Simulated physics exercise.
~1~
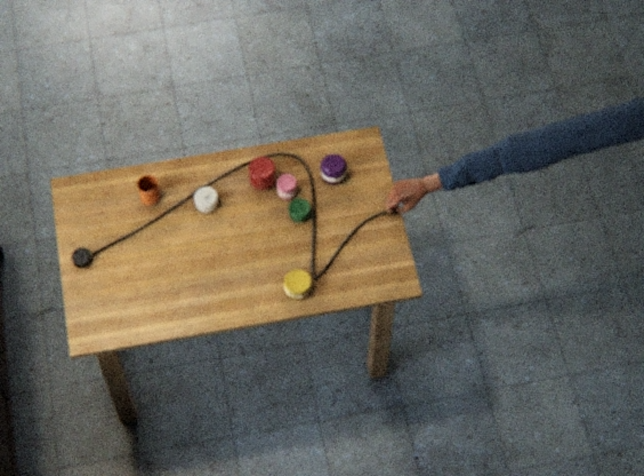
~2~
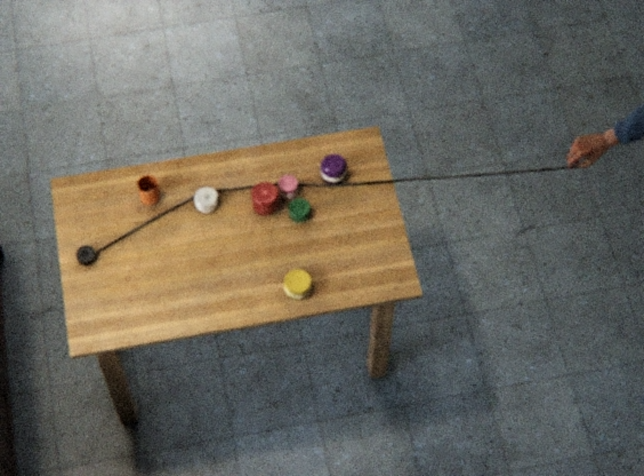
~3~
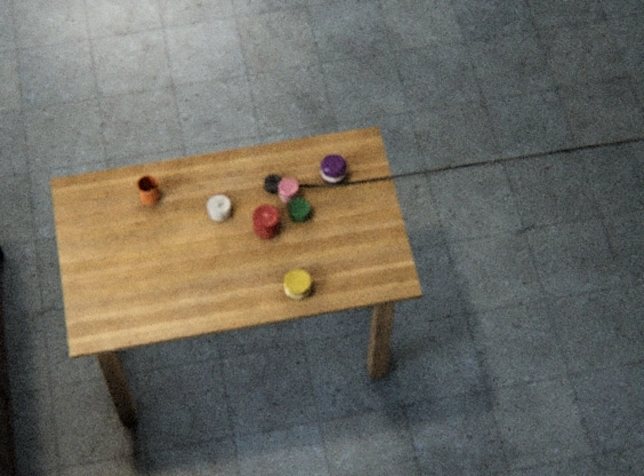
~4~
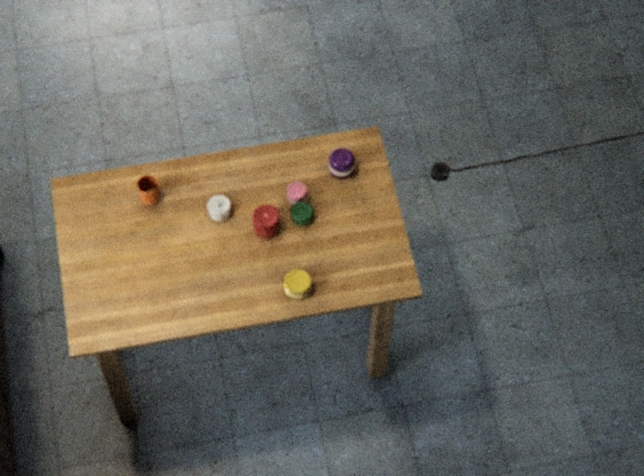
A hand pulled a black cord rightwards across a wooden table, dragging the round black piece at its end past small colourful pots, shoving the red one down and nudging a few others, until the piece slid off the table's right side.
